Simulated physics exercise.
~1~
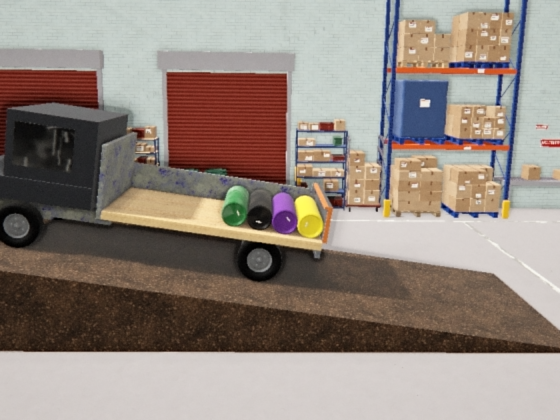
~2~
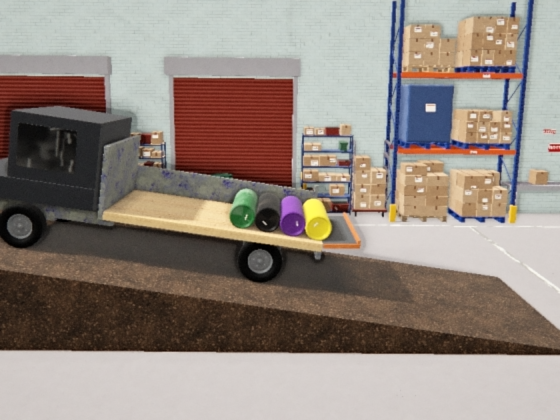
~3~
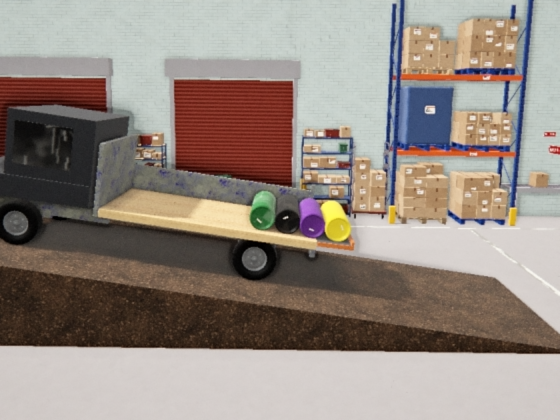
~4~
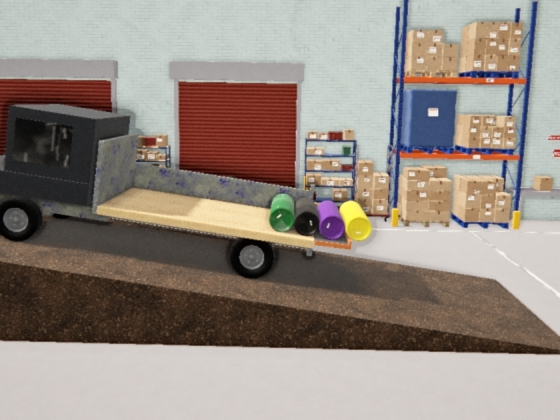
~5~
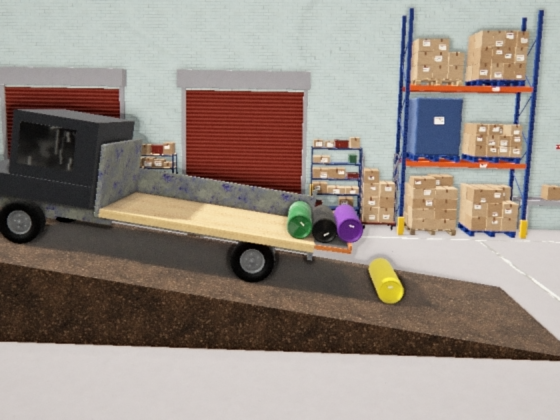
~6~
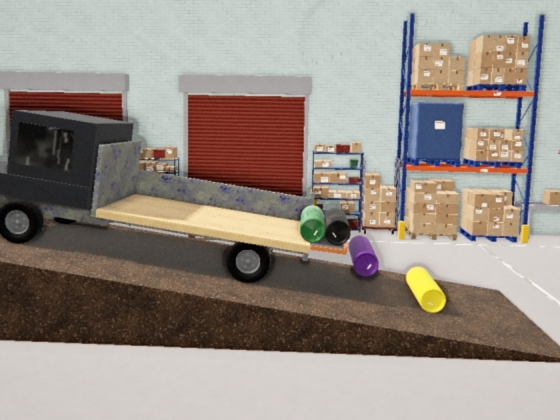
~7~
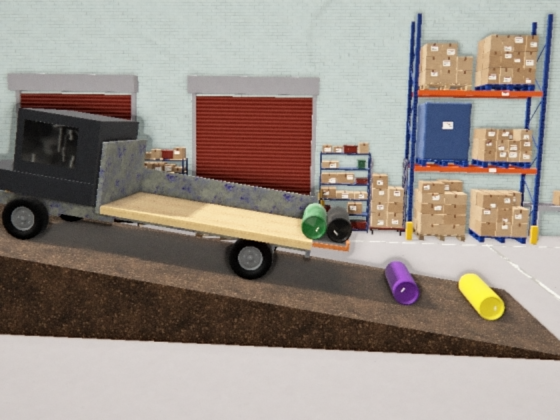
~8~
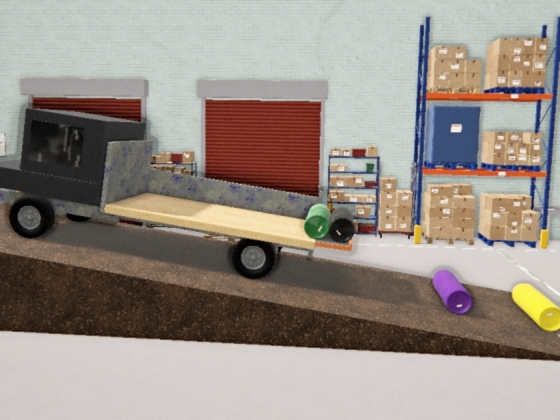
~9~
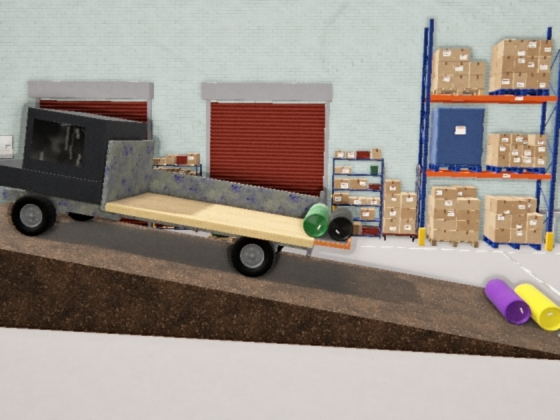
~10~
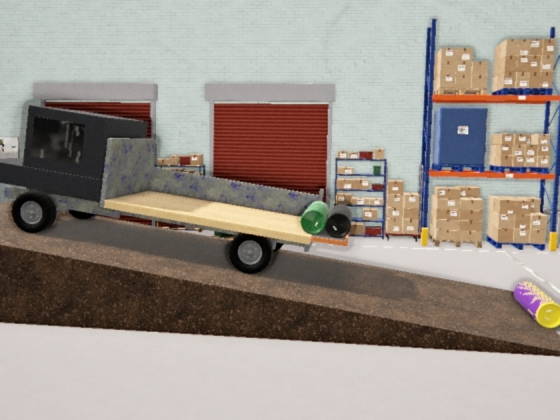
In the video, a pick-up stands nose-up on a ramp as its tailgate drops and four cylinders roll right along the bed. The yellow one, then the purple one, fall off and roll down the ramp, while the green and black ones stop at the bed's rear.
